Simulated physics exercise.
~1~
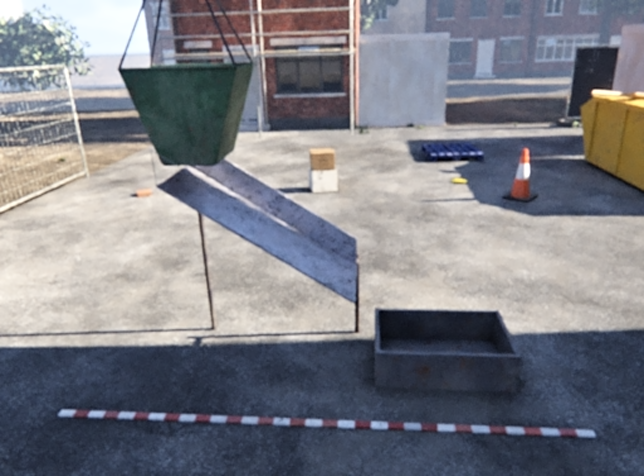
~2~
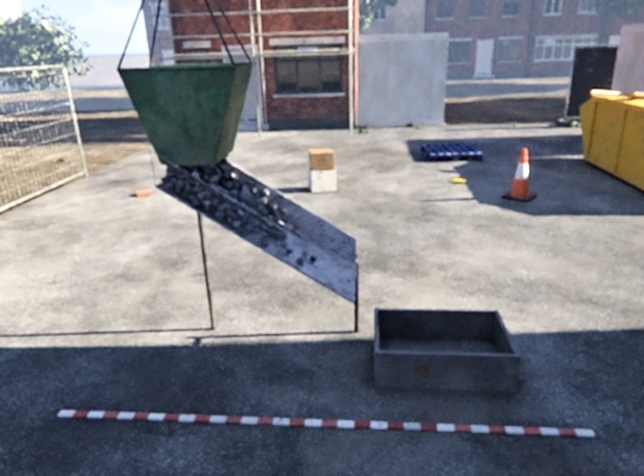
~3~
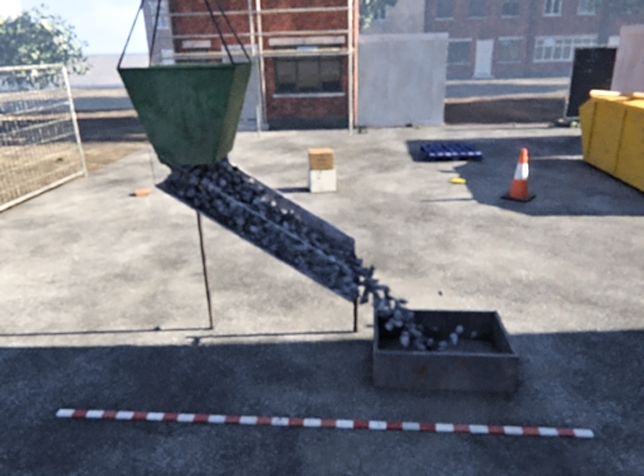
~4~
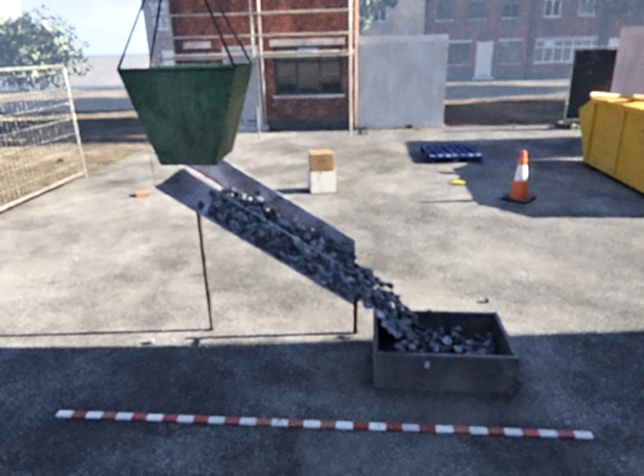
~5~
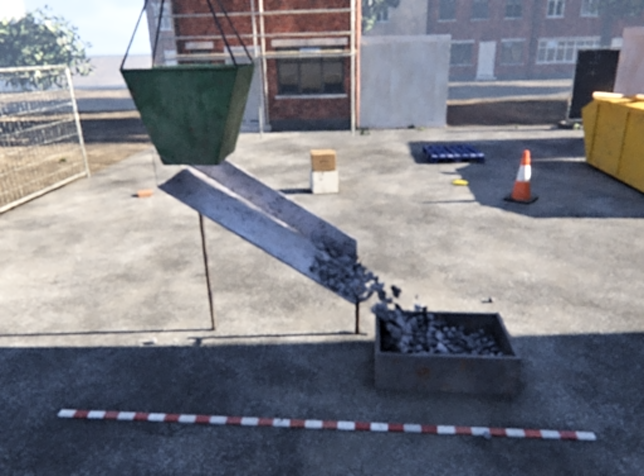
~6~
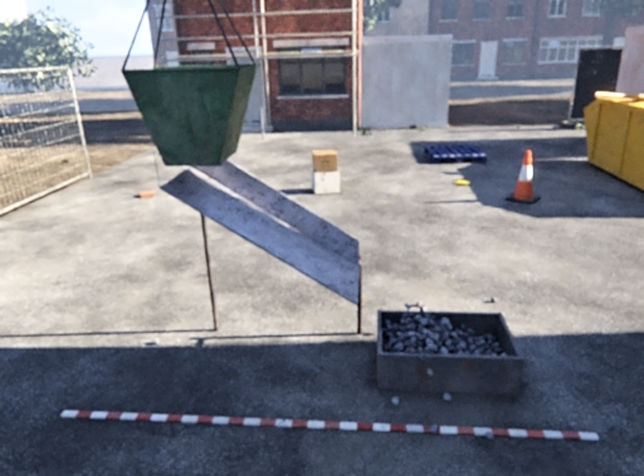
Green hopper releasing grey stones down a sloping steel chute into an open bin, leaving it heaped and a few stones outside.
